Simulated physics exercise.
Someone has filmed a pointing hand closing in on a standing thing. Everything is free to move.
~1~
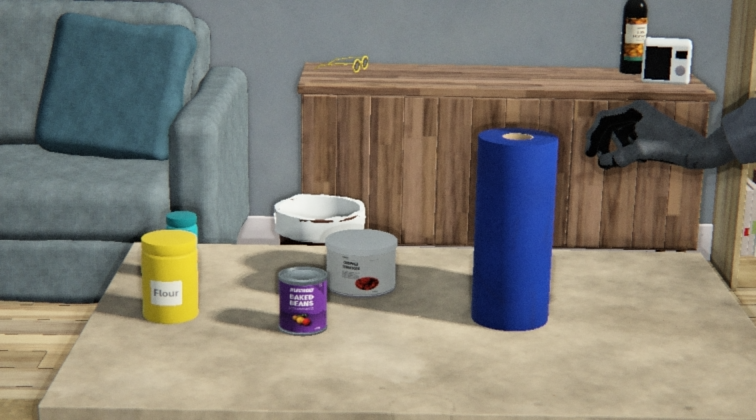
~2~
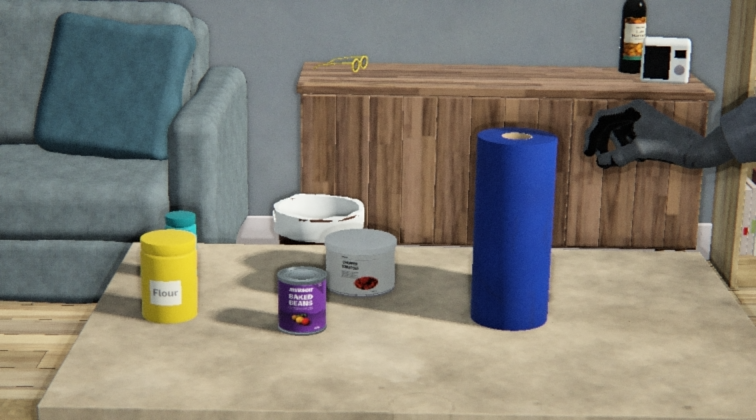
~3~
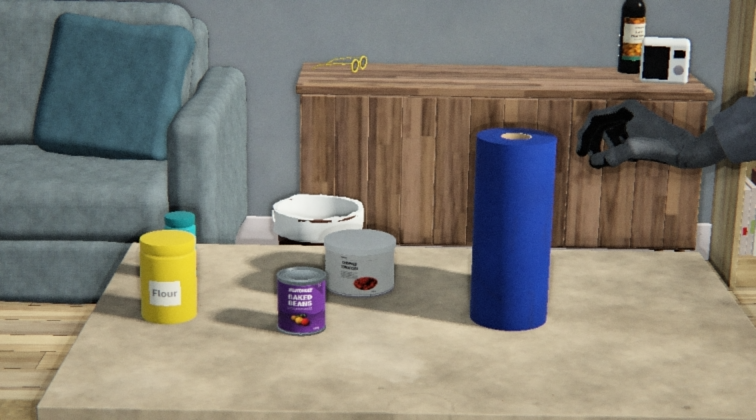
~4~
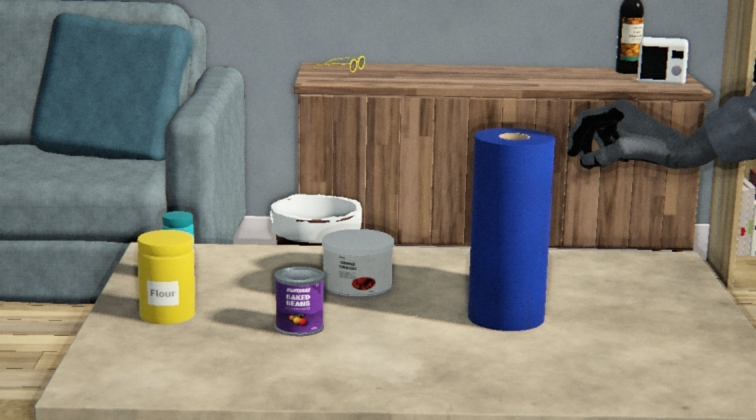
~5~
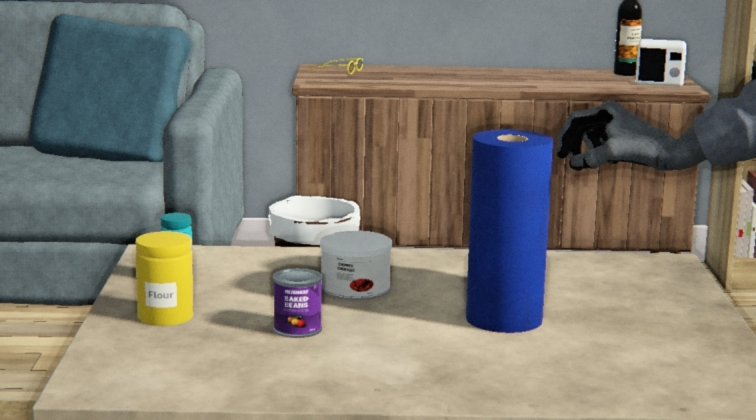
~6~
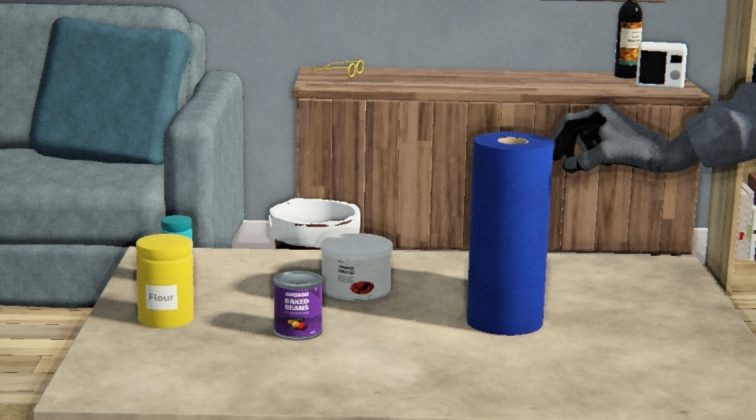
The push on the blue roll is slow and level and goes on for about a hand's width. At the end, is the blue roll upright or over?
The blue roll falls over.
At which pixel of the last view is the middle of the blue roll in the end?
Around (373, 280).
Then, 0.90 s past the last view, blue roll rocked 26° from its first pose near (464, 225).
Then, 1.30 s past the last view, blue roll rocked 73° from its first pose near (387, 255).
Finally, down or leaning hard on the table, blue roll. Final places as the last picture's camera would see them, blue roll near (373, 280).
